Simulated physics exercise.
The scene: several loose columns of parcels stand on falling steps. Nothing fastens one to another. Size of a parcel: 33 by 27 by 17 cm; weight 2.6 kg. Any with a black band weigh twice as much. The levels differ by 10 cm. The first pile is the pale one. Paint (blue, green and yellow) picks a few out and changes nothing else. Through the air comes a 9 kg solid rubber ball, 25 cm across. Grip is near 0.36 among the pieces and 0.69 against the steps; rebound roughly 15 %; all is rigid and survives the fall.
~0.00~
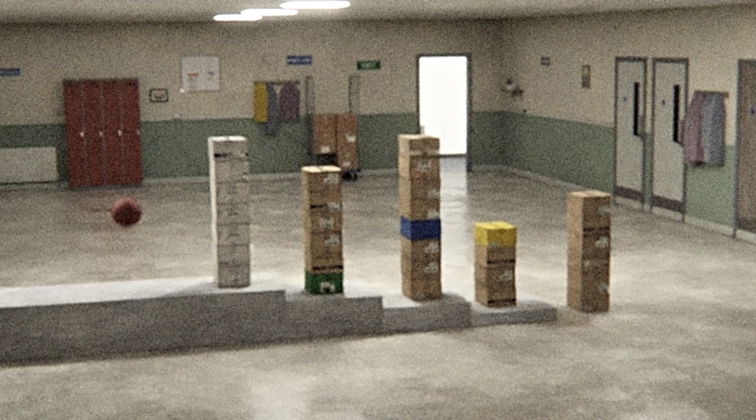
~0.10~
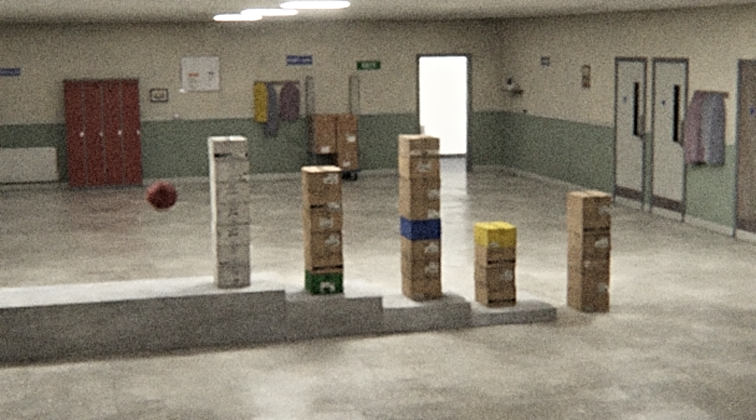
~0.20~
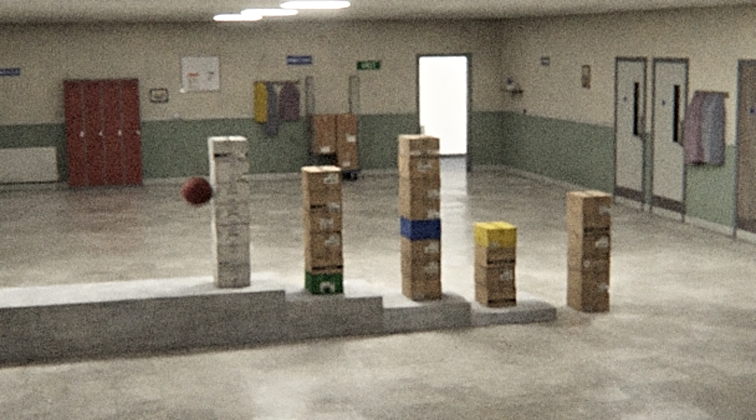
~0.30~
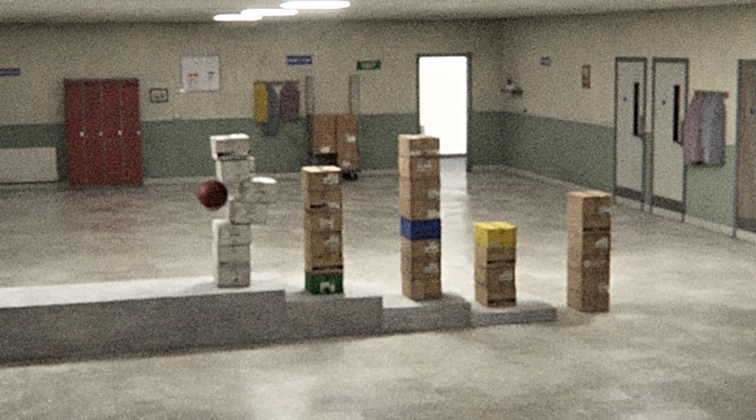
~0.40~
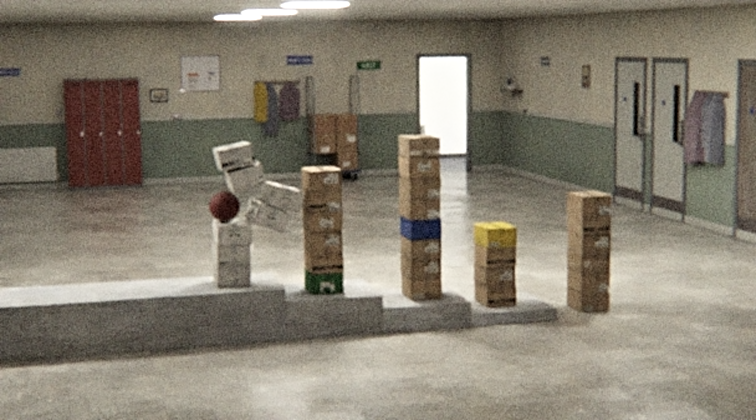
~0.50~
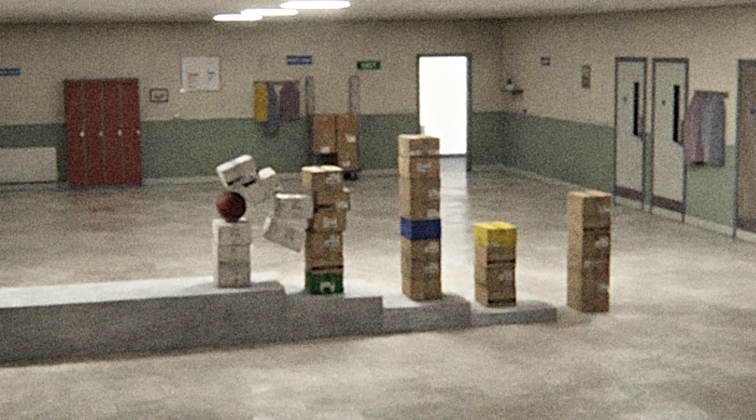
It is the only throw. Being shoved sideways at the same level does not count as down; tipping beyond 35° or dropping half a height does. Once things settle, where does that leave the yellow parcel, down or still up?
In the end the yellow parcel drops.
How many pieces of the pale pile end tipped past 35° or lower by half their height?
4 pale pieces.
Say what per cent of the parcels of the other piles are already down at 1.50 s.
By then 0 per cent.
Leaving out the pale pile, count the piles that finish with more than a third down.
4 in all.
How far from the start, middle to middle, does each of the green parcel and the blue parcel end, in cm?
Green 0, blue 70.
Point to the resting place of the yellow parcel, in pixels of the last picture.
At about (583, 271).
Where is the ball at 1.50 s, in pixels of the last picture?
Near (254, 219).
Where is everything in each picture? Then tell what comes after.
In the first frame (pixels give the middle of a visible side), ball (126, 213) 59 cm from contact, 3.3 m/s; yellow parcel (502, 238); green parcel (328, 284); blue parcel (427, 230); none of the others has stirred.
The second frame shows ball (162, 197) 31 cm from contact, 2.9 m/s; yellow parcel (502, 238).
The third frame shows ball (197, 192) 28 mm from contact, 2.8 m/s; yellow parcel (502, 238).
The fourth frame shows ball (213, 196) after contact, 1.2 m/s; yellow parcel (502, 238); none of the others has stirred.
The fifth frame shows ball (225, 207) after contact, 0.7 m/s; yellow parcel (502, 238); none of the others has stirred.
The sixth frame shows ball (231, 207) after contact, 0.5 m/s; yellow parcel (502, 238); green parcel (328, 284); blue parcel (427, 230); movement in 2 of them.
After 1.50 s, 4 of the pale pile down; none of the 24 other parcels down, 5 disturbed; yellow parcel unmoved.
After 2.72 s, 4 of the pale pile down; 12 of the 24 other parcels down; yellow parcel 15 mm from its place; blue parcel 38° from how it stood, 7 cm lower.
After 3.88 s, 4 of the pale pile down; 20 of the 24 other parcels down; yellow parcel 68° from how it stood, 24 cm lower; blue parcel 36° from how it stood, 30 cm lower.
In the end (5.2 s), 4 of the pale pile down; 20 of the 24 other parcels down; yellow parcel on its side; blue parcel 36° from how it stood, 30 cm lower; green parcel unmoved. From the last view, middles, yellow parcel near (583, 272), blue parcel near (494, 258).
